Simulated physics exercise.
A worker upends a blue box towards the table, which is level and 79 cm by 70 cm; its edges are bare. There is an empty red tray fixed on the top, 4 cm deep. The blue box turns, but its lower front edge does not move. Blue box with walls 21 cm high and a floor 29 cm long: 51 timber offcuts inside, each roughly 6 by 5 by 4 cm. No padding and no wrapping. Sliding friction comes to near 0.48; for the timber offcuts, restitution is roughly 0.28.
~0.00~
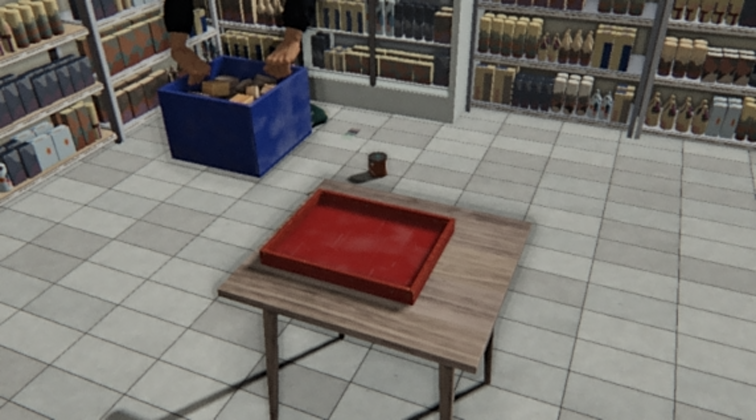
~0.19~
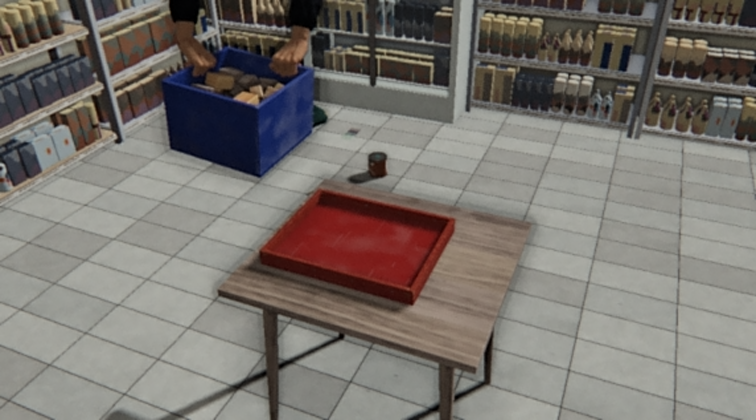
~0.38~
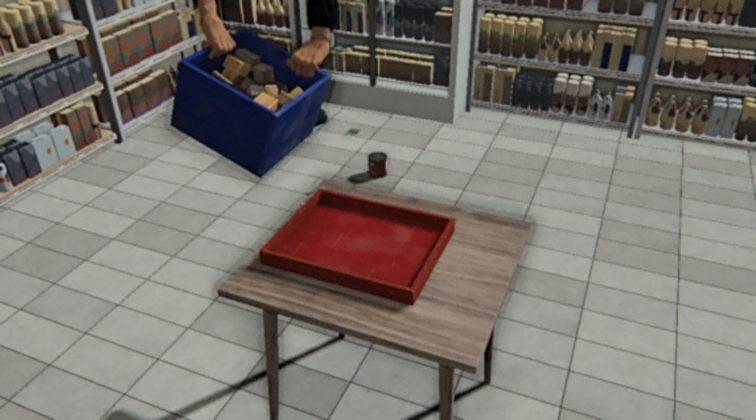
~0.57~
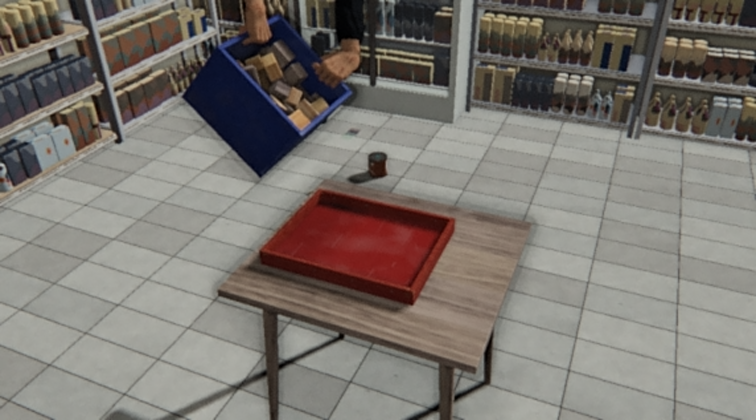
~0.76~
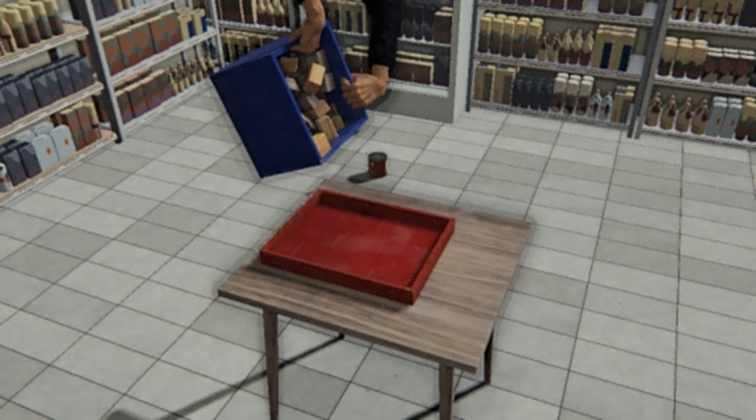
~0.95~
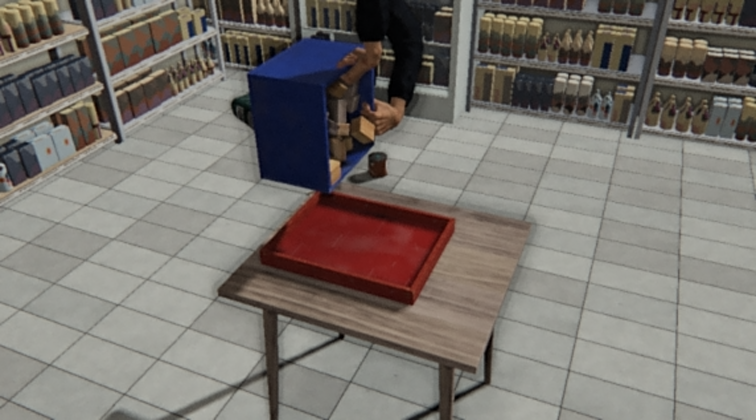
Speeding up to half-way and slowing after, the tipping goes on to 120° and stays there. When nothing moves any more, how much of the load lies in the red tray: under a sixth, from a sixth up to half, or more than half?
More than half.
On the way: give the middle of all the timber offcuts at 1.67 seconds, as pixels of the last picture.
Estimated centre in the last picture: (375, 225).
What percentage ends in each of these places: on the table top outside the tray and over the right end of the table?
About 10 and 0 per cent.
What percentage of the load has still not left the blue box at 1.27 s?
Share still inside is roughly 75 %.
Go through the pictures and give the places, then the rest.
In the first picture (places track the rim corner closest to us here), blue box (248, 105); red tray (410, 289); tipped 0°; all still inside.
Blue box (255, 106); tipped 6°, in the second picture.
Blue box (274, 113); tipped 21°, in the third picture.
Blue box (300, 132); tipped 43°, in the fourth picture.
Blue box (321, 160); tipped 67°, in the fifth picture.
Blue box (330, 189); red tray (410, 289); tipped 90°; all still inside, in the sixth picture.
After 1.27 s, tilt 117°; 38 still in the blue box, 1 in the red tray, 3 on the table top outside the tray and 9 in the air.
After 1.67 s, tilt 120°; 15 still in the blue box, 24 in the red tray, 7 on the table top outside the tray and 5 in the air.
After 2.24 s, tilt 120°; 44 in the red tray, 6 on the table top outside the tray and 1 in the air.
Outcome (at 2.96 s), 45 in the red tray and 6 on the table top outside the tray. Asked share, 45 of 51, 88 per cent.
